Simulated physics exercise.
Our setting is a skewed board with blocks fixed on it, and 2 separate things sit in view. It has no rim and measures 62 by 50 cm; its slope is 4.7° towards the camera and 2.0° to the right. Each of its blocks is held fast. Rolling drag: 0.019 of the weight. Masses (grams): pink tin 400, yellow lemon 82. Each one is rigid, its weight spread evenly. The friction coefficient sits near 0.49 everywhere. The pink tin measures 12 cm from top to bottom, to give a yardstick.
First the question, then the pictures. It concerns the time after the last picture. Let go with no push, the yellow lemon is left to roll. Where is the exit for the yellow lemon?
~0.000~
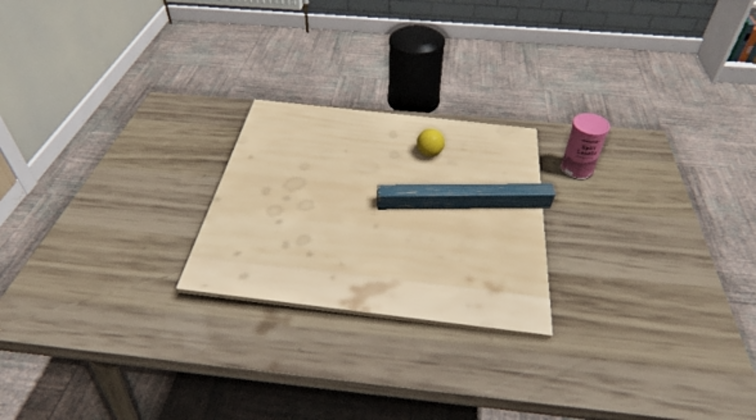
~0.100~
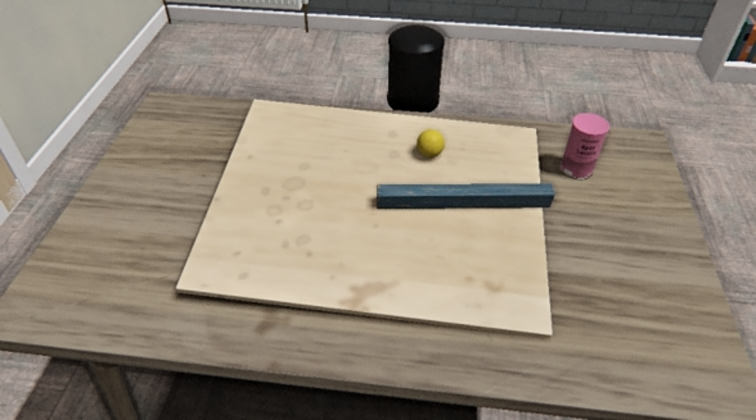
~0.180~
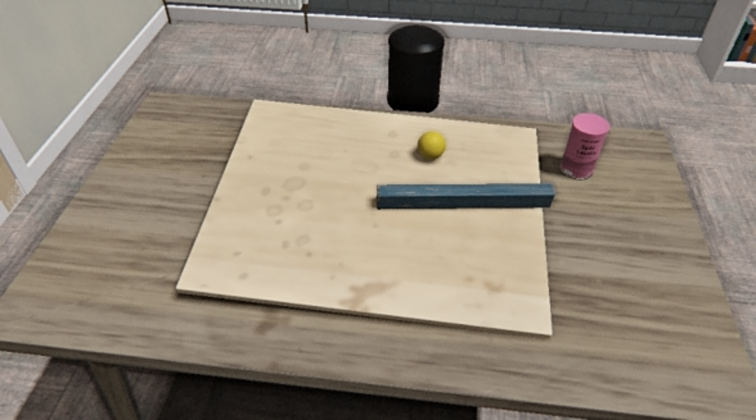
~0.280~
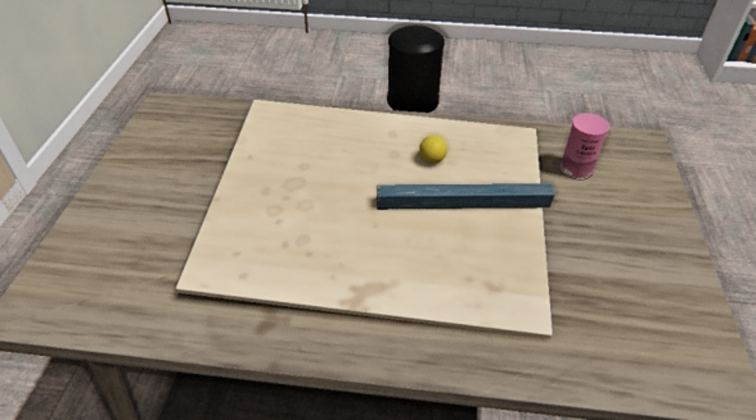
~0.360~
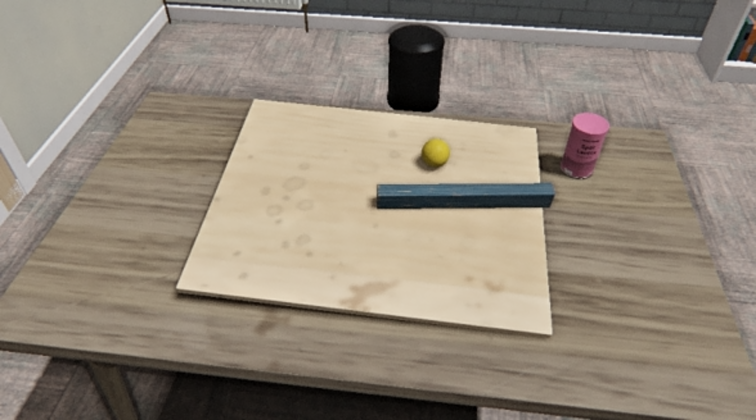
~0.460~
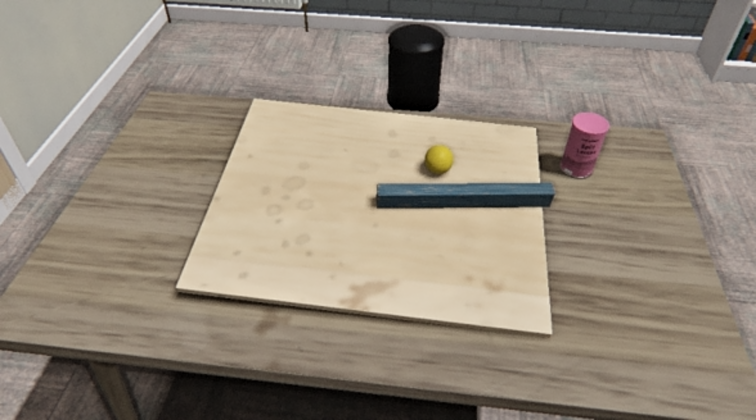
Exit: None, a block holds it.
After 0.56 s, 32 cm of board to the near edge; yellow lemon near (443, 168).
After 0.66 s, 30 cm of board to the near edge; yellow lemon near (448, 176).
After 0.86 s, yellow lemon resting near (450, 175).
At rest (1.3 s), 30 cm of board to the near edge; pink tin in place, give or take 8 cm. Seen from the same camera at the end, yellow lemon near (453, 176).
